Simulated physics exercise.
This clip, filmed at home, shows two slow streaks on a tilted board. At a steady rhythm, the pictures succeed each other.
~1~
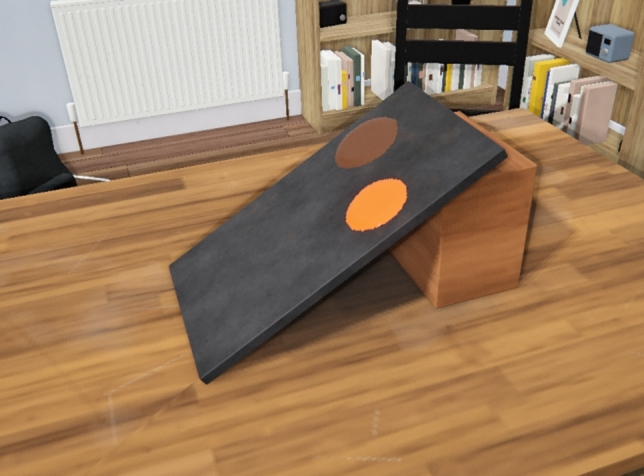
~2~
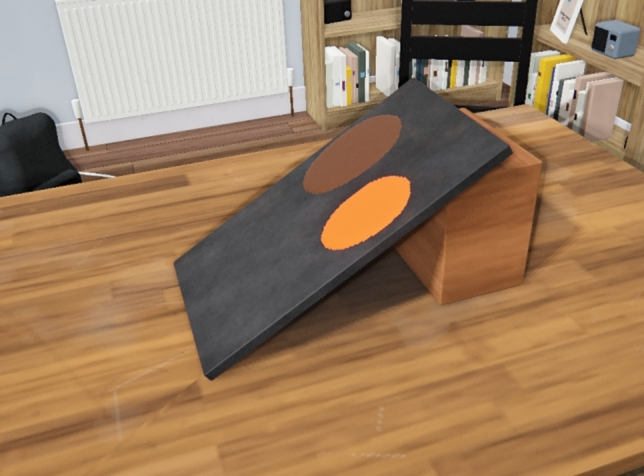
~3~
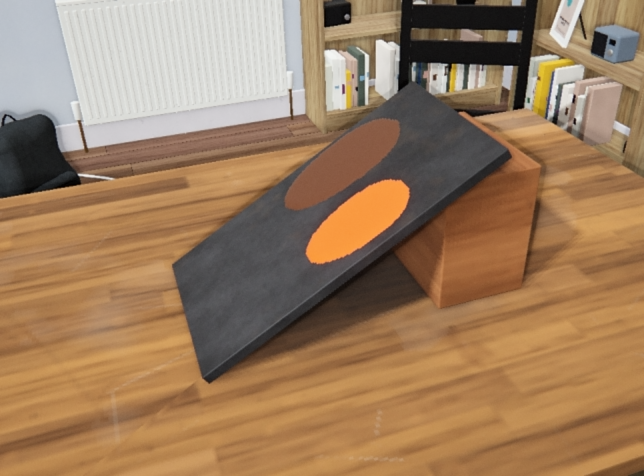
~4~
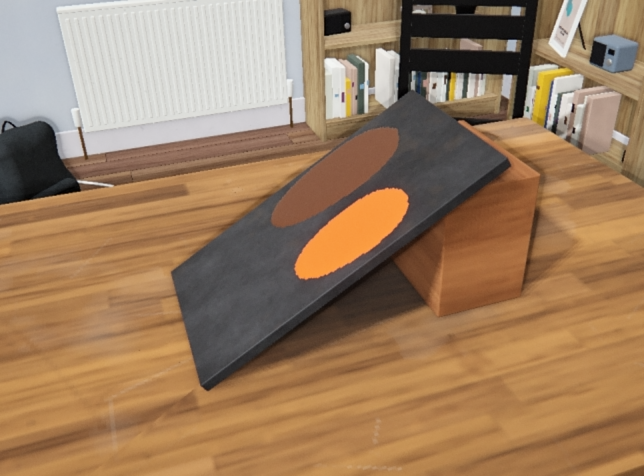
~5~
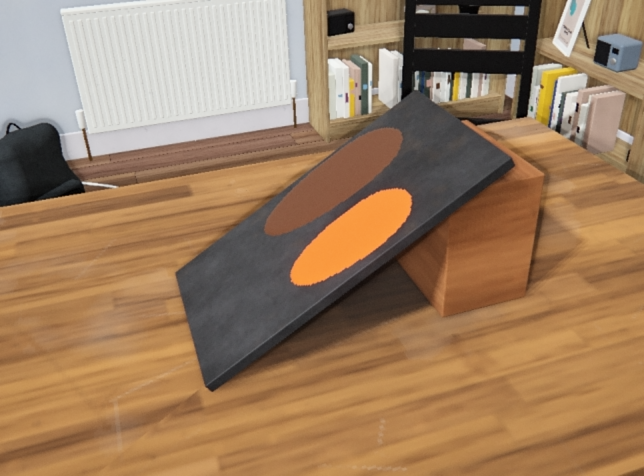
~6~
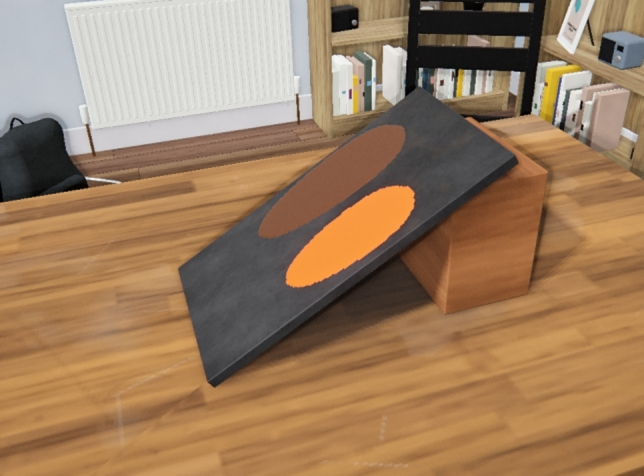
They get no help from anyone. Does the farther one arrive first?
Yes.
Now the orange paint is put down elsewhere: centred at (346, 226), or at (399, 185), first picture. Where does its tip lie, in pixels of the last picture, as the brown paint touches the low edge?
At about (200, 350), and at (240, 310).
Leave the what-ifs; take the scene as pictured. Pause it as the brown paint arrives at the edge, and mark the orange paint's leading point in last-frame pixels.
Tip position, last frame: Approx. (227, 325) px.
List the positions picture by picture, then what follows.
The first picture shows tip of the orange paint half way down; tip of the brown paint (346, 156) a quarter of the way down.
The second picture shows tip of the orange paint (332, 236) half way down; tip of the brown paint half way down.
The third picture shows tip of the orange paint half way down; tip of the brown paint (294, 198) half way down.
The fourth picture shows tip of the orange paint (305, 265) half way down; tip of the brown paint half way down.
The fifth picture shows tip of the orange paint three quarters of the way down; tip of the brown paint (273, 225) three quarters of the way down.
The sixth picture shows tip of the orange paint (295, 275) three quarters of the way down; tip of the brown paint three quarters of the way down.
Soon after, the orange paint is three quarters of the way down; the brown paint is three quarters of the way down.
Later, the orange paint is three quarters of the way down; the brown paint is close to the edge.
In the end, the orange paint is close to the edge; the brown paint is at the low edge.
